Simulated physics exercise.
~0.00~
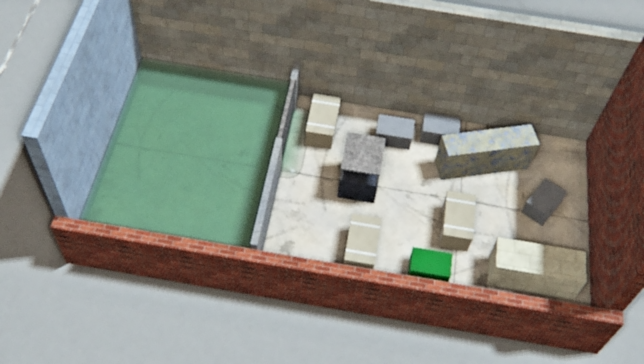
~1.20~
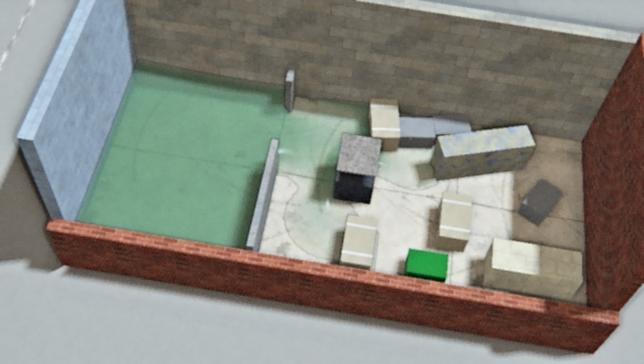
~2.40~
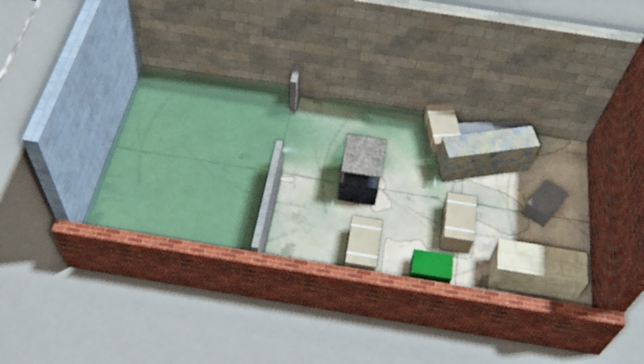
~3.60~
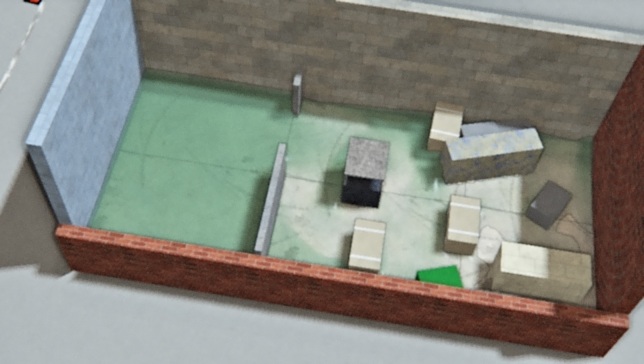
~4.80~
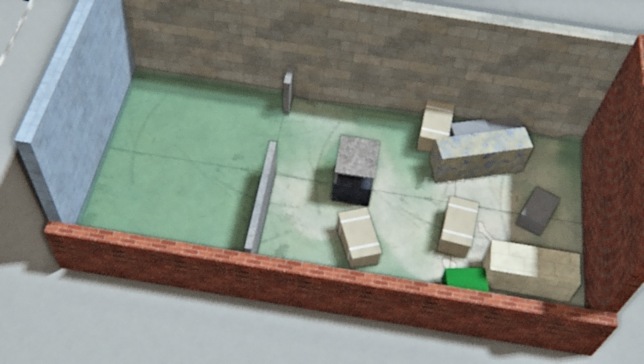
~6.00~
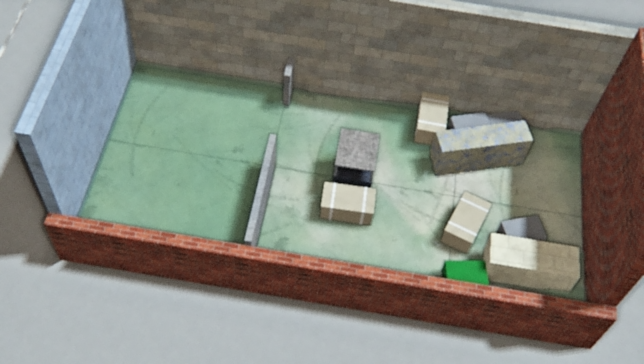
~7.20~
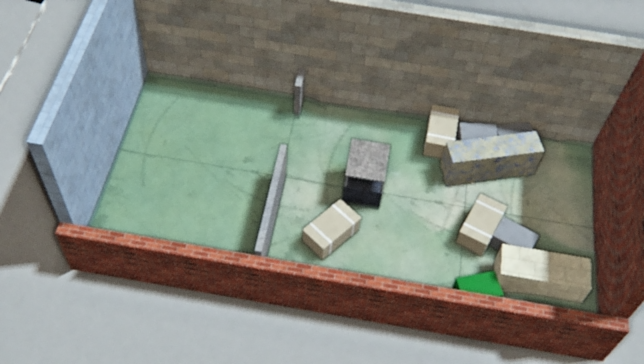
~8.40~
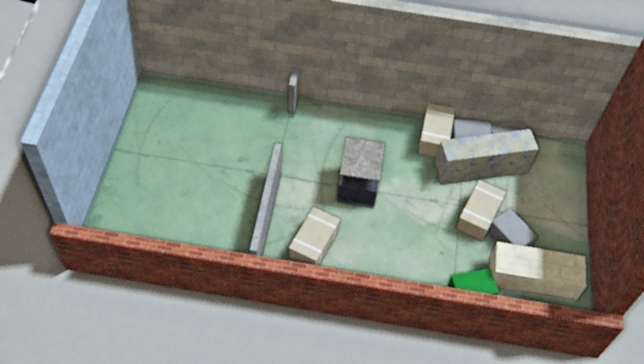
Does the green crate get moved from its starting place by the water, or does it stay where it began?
The green crate gets moved, but only a little. It is nudged to the right along the front brick wall and ends beside the large pale box.
